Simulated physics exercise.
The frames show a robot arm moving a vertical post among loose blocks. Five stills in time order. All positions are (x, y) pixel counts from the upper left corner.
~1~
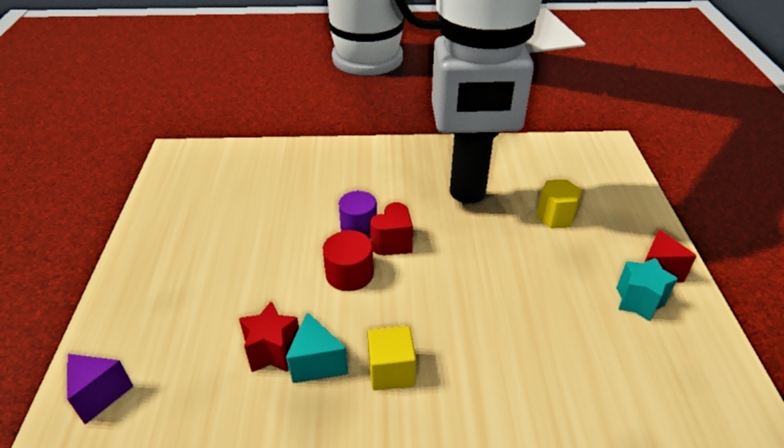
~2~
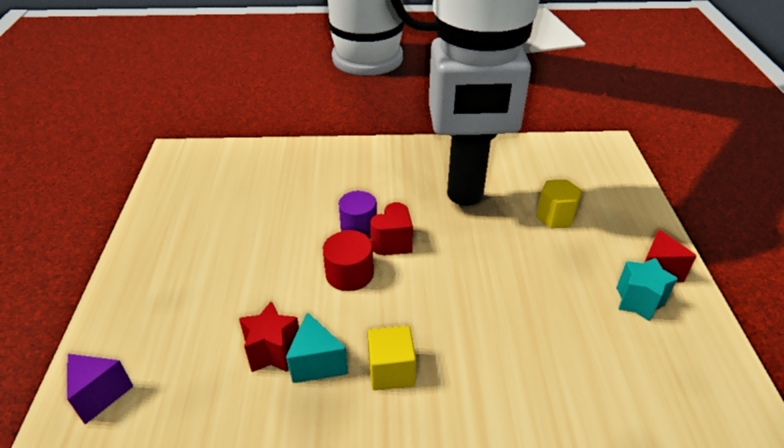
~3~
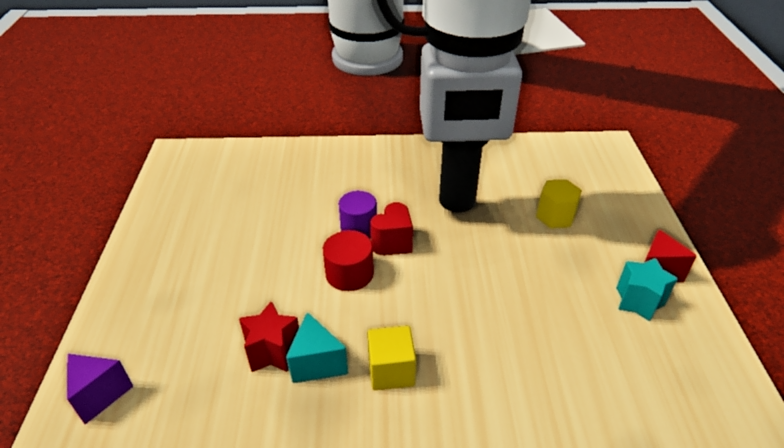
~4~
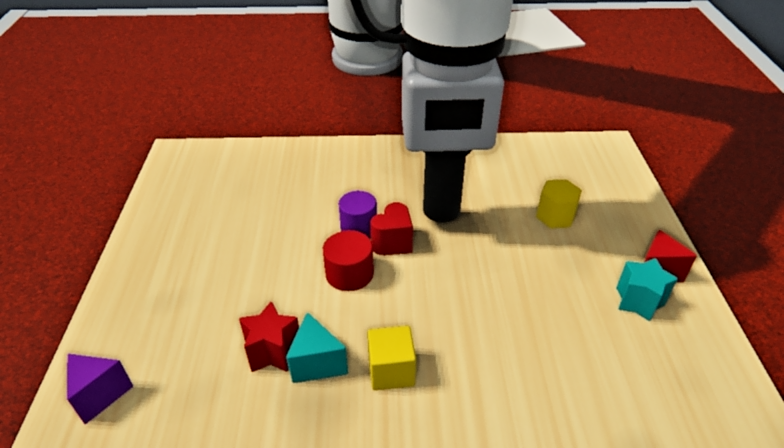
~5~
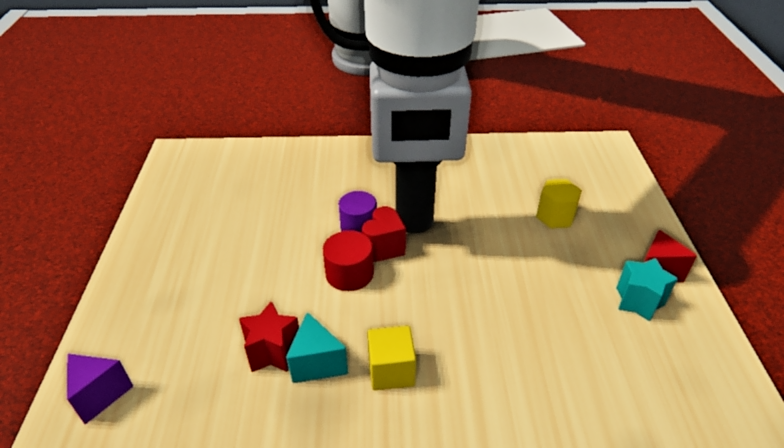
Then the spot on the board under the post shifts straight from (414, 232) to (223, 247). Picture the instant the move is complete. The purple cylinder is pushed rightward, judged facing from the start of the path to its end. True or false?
It is true.
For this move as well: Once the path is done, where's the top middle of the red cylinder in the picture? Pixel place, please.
My prediction: (333, 265).
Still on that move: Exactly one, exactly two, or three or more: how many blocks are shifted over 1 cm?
My guess is at least three.
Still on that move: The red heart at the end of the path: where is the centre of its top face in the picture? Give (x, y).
It should be at (352, 235) by then.
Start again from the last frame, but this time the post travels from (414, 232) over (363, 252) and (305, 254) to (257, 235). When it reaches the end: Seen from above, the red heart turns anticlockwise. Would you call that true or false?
That claim is true.
On the path given first. One third of the way, post at (351, 225); red cylinder at (333, 265); purple cylinder at (317, 196); red heart at (352, 235), turned 75° anticlockwise.
Two thirds of the way, post at (285, 230); red cylinder at (333, 265); purple cylinder at (284, 189); red heart at (352, 235), turned 75° anticlockwise.
At the end, post at (220, 236); red cylinder at (333, 265); purple cylinder at (284, 189); red heart at (352, 235), turned 75° anticlockwise.
